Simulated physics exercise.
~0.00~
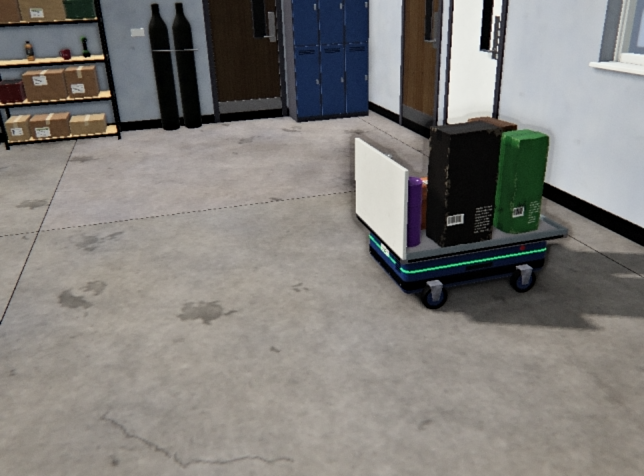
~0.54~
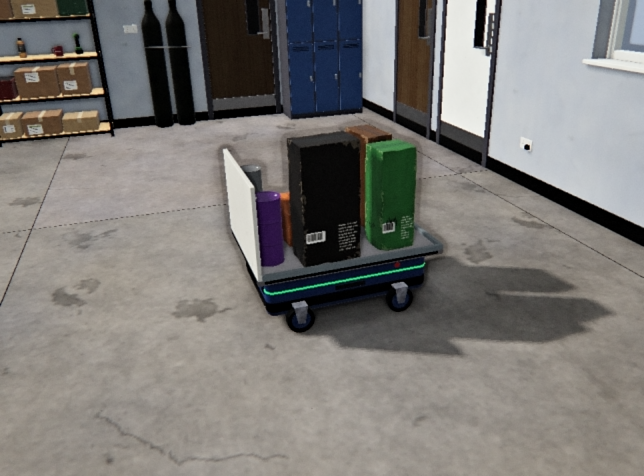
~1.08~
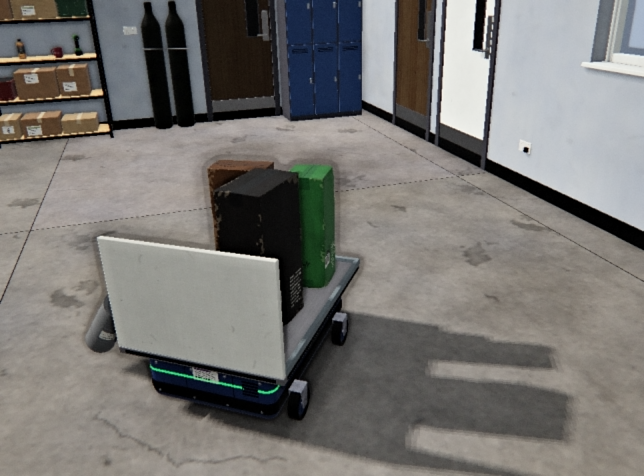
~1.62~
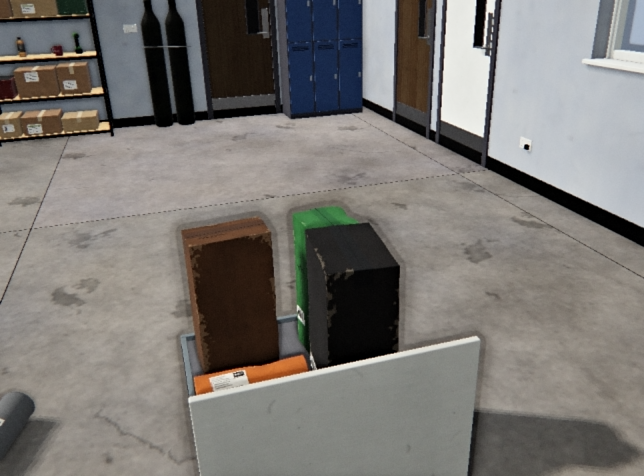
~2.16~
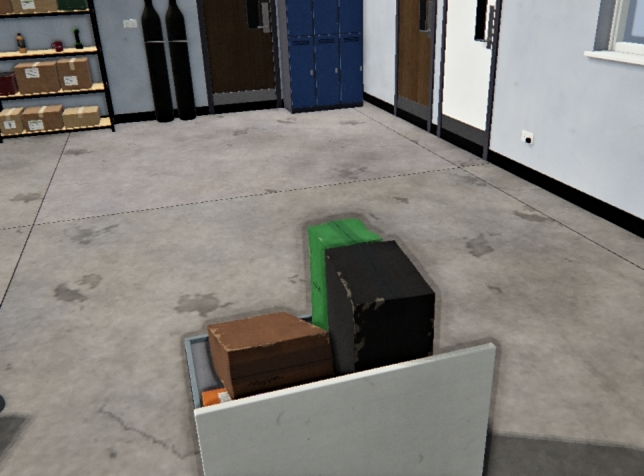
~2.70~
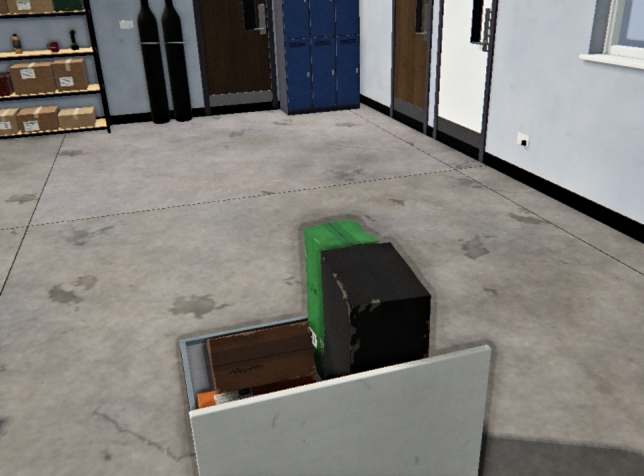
Loaded delivery cart turning across a concrete floor towards the camera, shedding a grey canister before stopping as its brown box topples.
